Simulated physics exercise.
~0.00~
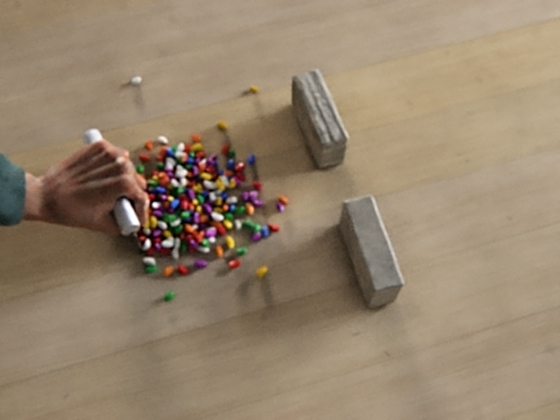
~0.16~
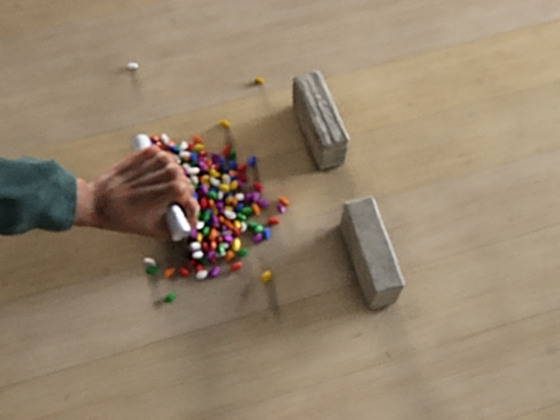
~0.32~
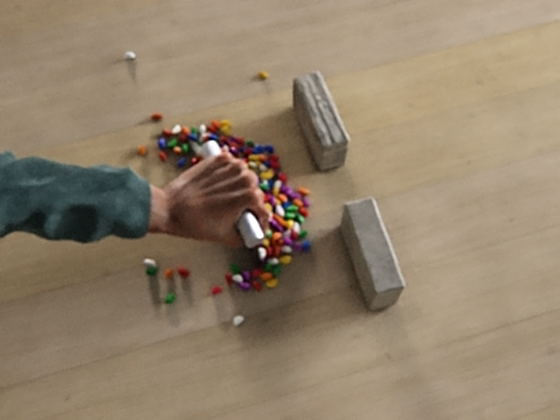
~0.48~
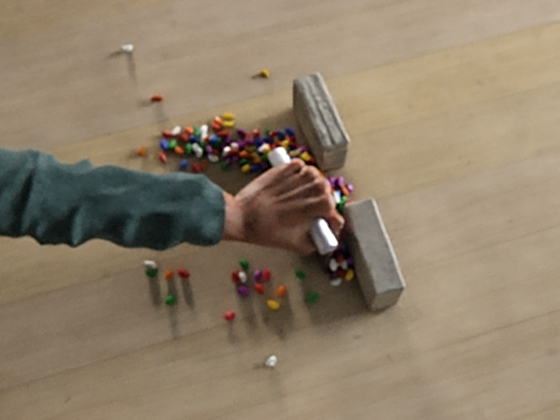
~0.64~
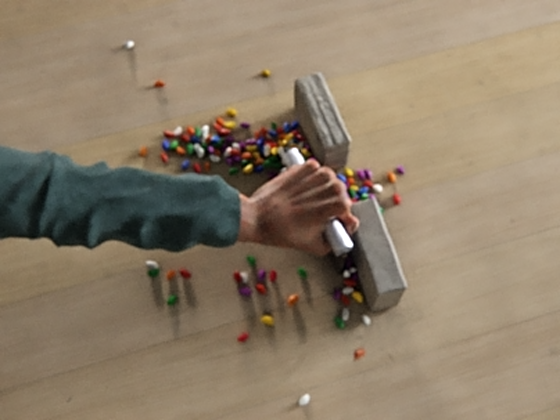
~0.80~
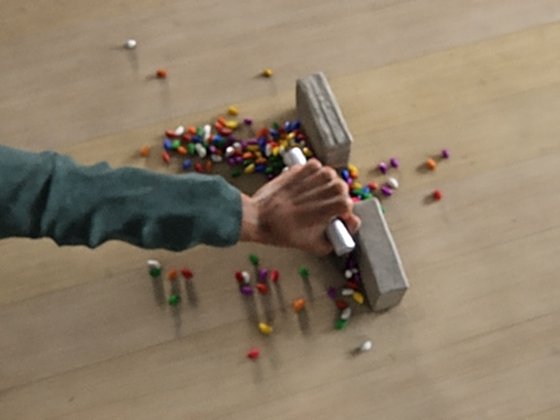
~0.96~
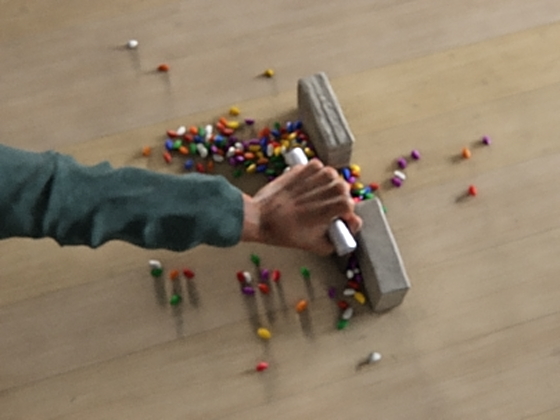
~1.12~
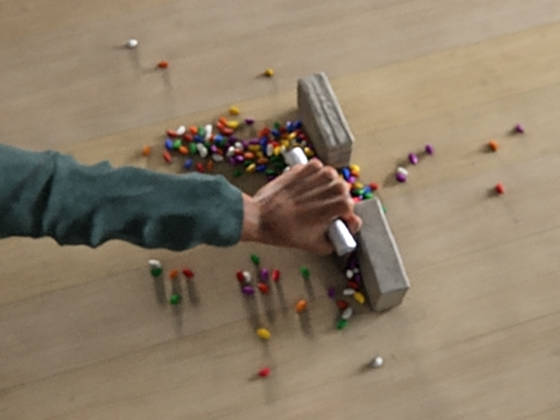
On a pale wooden surface seen from above, a heap of multicoloured jelly beans lies left of centre, with two grey blocks standing apart to its right, one above the other. A hand in a dark green sleeve reaches in from the left, gripping a whitish scraper. It pushes the scraper rightward through the heap, leaving stray beans above and below its path. The blade stops against the blocks, across the gap. A few beans scatter out beyond to the right, while most stay held up before the blocks, the hand still in place.
